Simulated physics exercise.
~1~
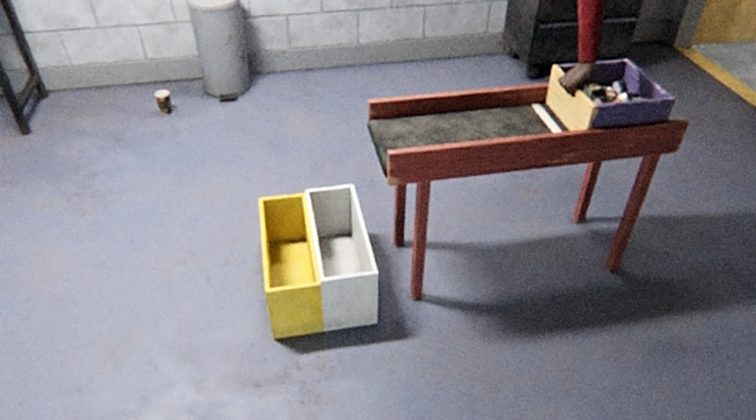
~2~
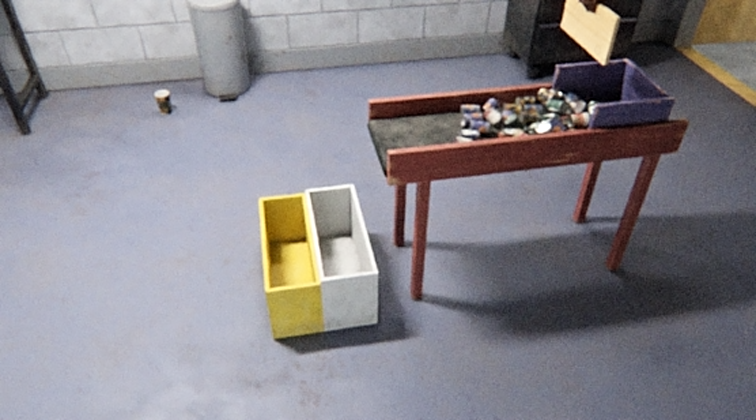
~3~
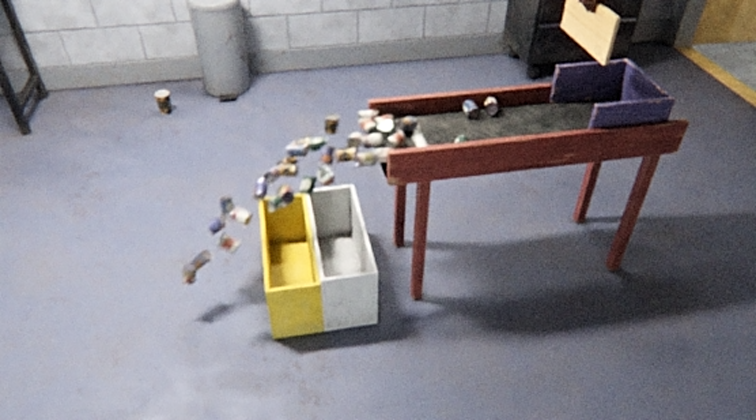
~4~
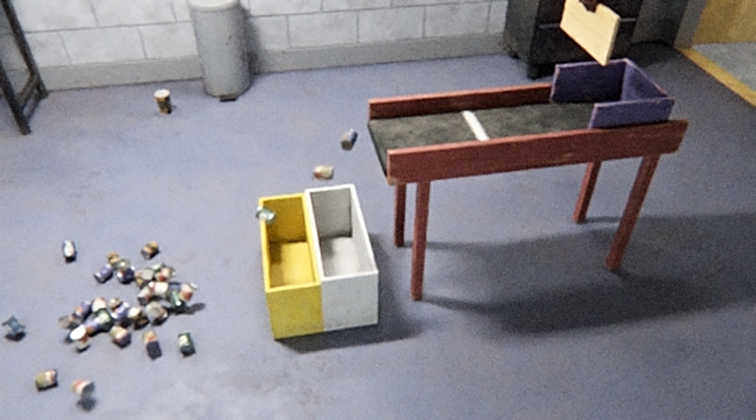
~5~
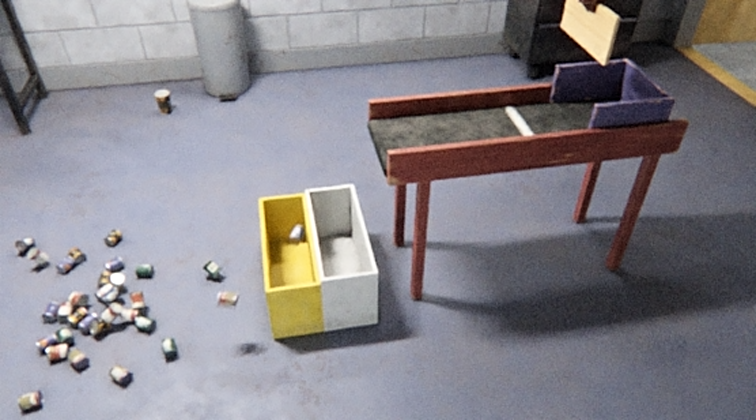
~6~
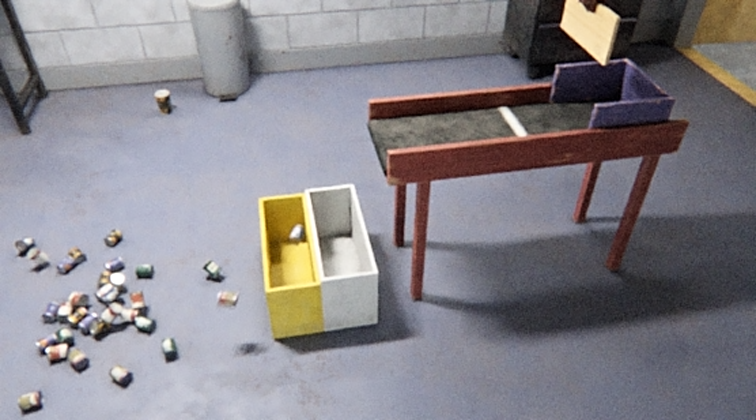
Arm leaving view as gate rises and conveyor flings small tins leftward over two boxes, nearly all scattering on the floor beyond.
